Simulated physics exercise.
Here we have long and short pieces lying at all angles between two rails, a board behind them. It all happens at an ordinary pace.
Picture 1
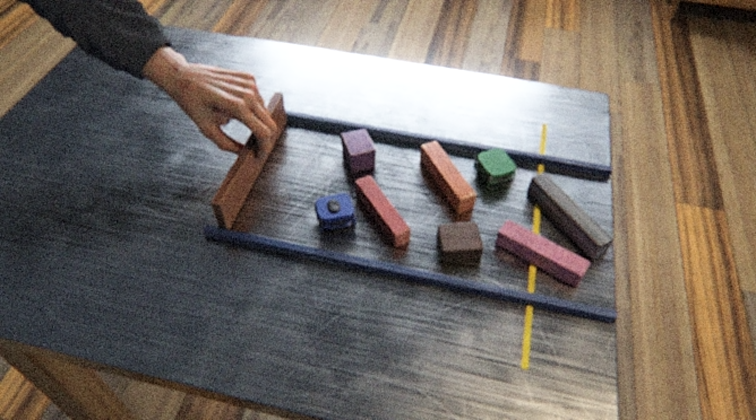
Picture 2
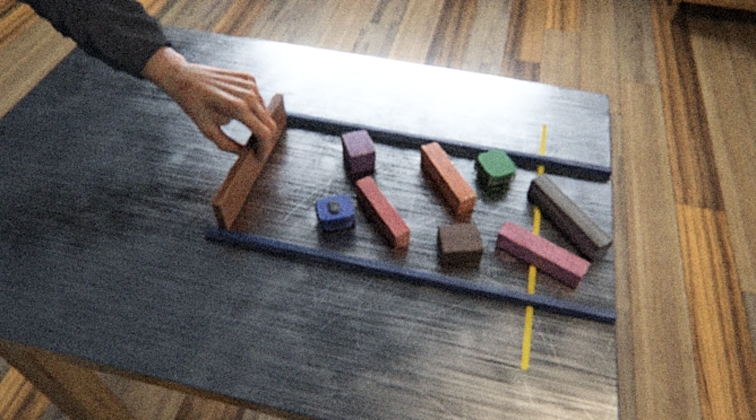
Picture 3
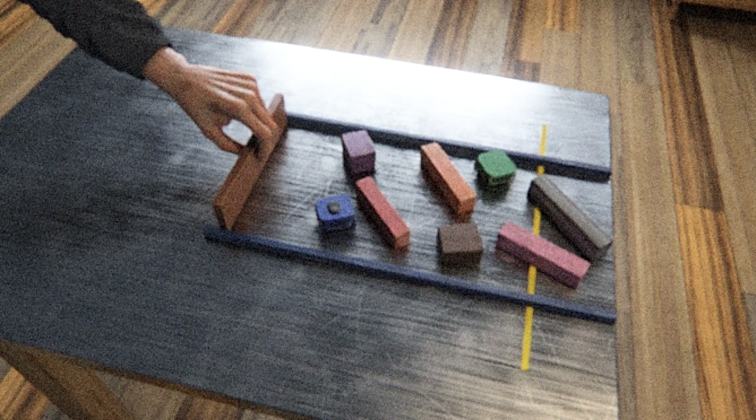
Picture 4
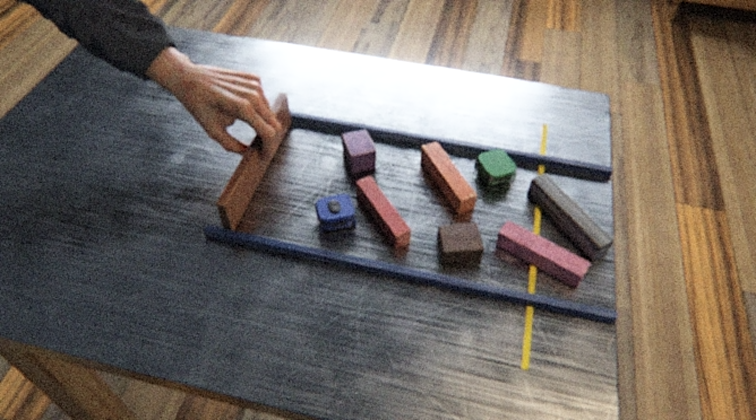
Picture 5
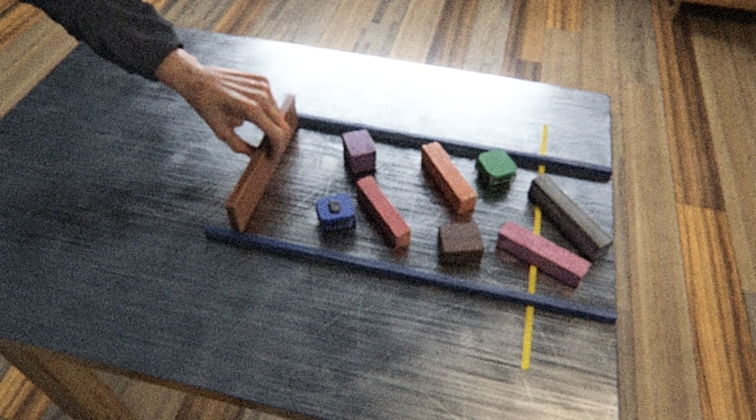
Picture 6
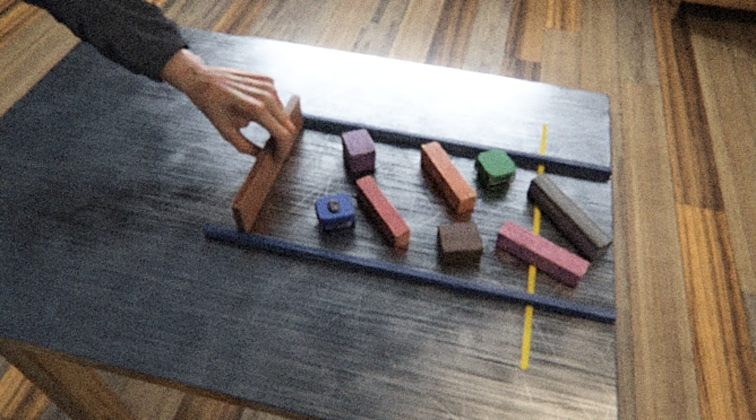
On a dark tabletop, a hand holds a brown board upright between two blue rails, behind scattered long and short coloured pieces, with a yellow tape line at the right. The board stays nearly still at first, then the hand slides it slightly to the right, while the pieces remain in place.
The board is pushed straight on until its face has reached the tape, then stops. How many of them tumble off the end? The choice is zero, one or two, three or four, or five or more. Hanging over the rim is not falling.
The number that fall off is one or two.
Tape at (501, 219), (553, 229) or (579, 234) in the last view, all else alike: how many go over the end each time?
The counts: 0, 4 and 5.
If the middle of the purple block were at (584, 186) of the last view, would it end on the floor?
The purple block comes down.
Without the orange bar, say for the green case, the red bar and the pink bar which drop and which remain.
The green case stays on; the red bar holds on; the pink bar falls.
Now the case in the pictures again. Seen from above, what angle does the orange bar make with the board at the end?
Some 0 degrees.
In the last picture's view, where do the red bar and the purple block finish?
The red bar at (567, 240), the purple block at (555, 192).
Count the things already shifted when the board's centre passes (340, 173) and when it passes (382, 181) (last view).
The counts are 2 and 3.
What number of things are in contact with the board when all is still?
In contact: 3.
Soon after, none off yet; grey stick at rest near (567, 215); pink bar at rest near (541, 254); green case at rest near (495, 169).
After that, none off yet; grey stick at rest near (568, 216); pink bar displaced a little near (562, 248); green case displaced about its own width near (521, 171).
In the end, the number that fall off is one or two; gone, pink bar and grey stick.
